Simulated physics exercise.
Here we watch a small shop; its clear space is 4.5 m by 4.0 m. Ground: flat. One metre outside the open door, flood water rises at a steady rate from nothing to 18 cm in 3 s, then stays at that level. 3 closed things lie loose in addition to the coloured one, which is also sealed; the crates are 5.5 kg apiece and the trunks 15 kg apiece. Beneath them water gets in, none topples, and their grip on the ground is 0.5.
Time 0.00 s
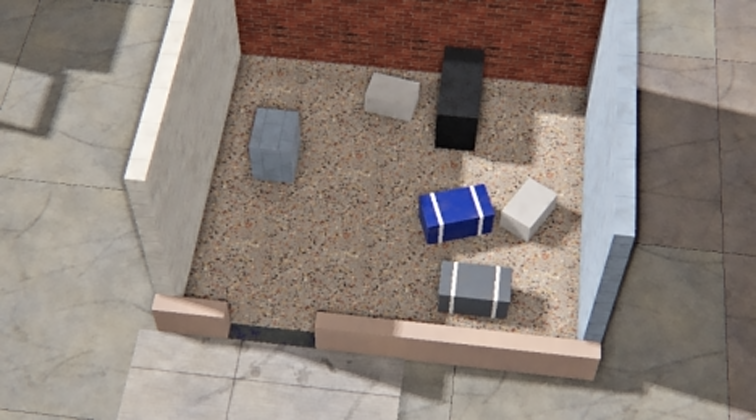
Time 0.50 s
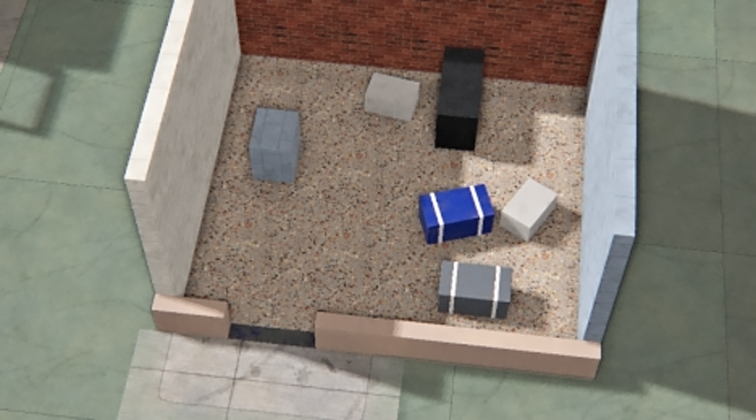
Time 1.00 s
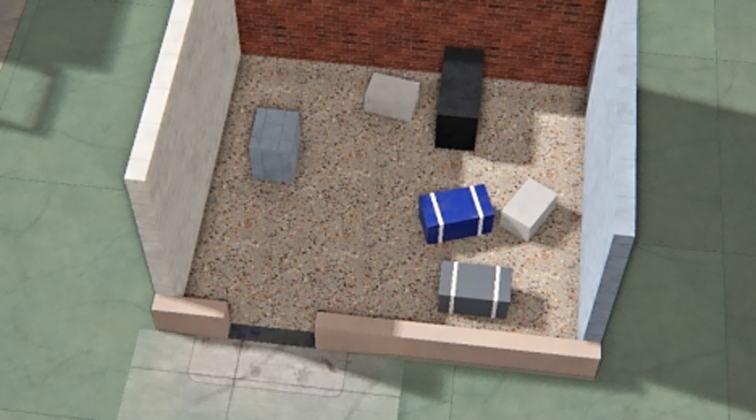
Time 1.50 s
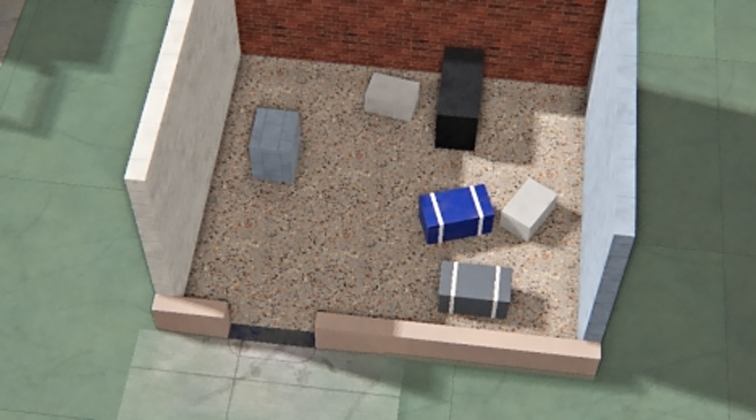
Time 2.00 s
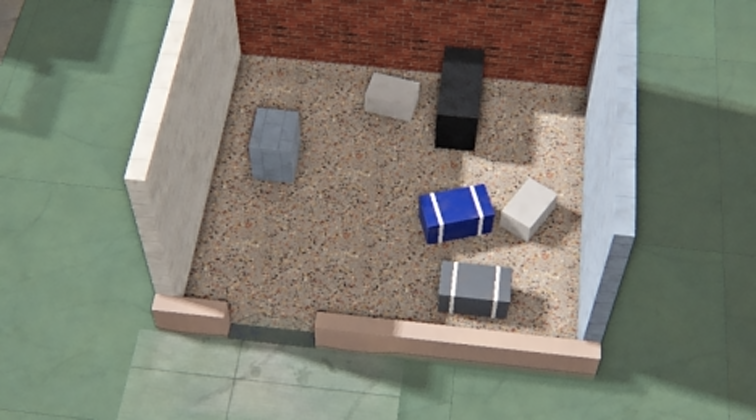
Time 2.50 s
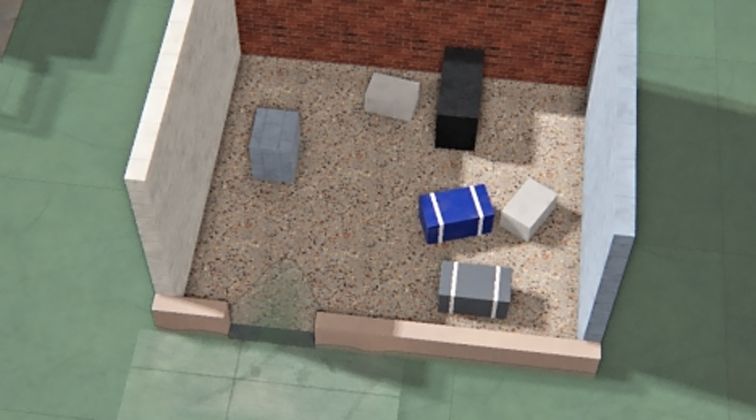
A small roofless shop with a brick back wall and a gravelly floor is seen from high above its open doorway at the front left, the view fixed. A blue trunk with white bands lies right of centre, between a pale crate and a grey banded trunk, with blocks of grey and black farther back. Greenish water covers the paving outside, then creeps over the doorstep onto the floor, while everything inside stays still.
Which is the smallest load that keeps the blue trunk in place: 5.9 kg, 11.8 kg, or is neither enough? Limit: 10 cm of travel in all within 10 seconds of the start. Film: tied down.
Heavier choice only.
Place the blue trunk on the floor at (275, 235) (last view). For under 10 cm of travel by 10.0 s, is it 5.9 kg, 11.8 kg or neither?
No load works.
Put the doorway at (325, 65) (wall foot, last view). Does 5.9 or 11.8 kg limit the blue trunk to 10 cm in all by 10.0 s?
Under that change no listed mass suffices.
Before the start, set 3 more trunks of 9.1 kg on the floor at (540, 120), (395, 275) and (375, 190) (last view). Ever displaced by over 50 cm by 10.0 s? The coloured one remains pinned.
In the order given, within the mark, then within the mark, and last beyond the mark.
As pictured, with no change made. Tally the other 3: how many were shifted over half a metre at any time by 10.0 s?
Answer: 1.
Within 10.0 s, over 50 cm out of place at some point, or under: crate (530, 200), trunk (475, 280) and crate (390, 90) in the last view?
In order, the three come out beneath, beneath and above.
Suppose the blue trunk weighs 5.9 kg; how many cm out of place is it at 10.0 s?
Roughly 20 cm.
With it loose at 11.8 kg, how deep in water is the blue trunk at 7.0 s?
Something like 2 centimetres.
After 3.5 s the blue trunk would be 0 cm from its start with 5.9 kg and 0 cm from its start with 11.8 kg; 0 cm of water round it then.
After 4.5 s the blue trunk would be 0 cm from its start with 5.9 kg and 0 cm from its start with 11.8 kg; 1 cm of water round it then.
After 7.0 s the blue trunk would be 0 cm from its start with 5.9 kg and 0 cm from its start with 11.8 kg; 2 cm of water round it then.
After 10.0 s the blue trunk would be 24 cm from its start with 5.9 kg and 0 cm from its start with 11.8 kg; 3 cm of water round it then.
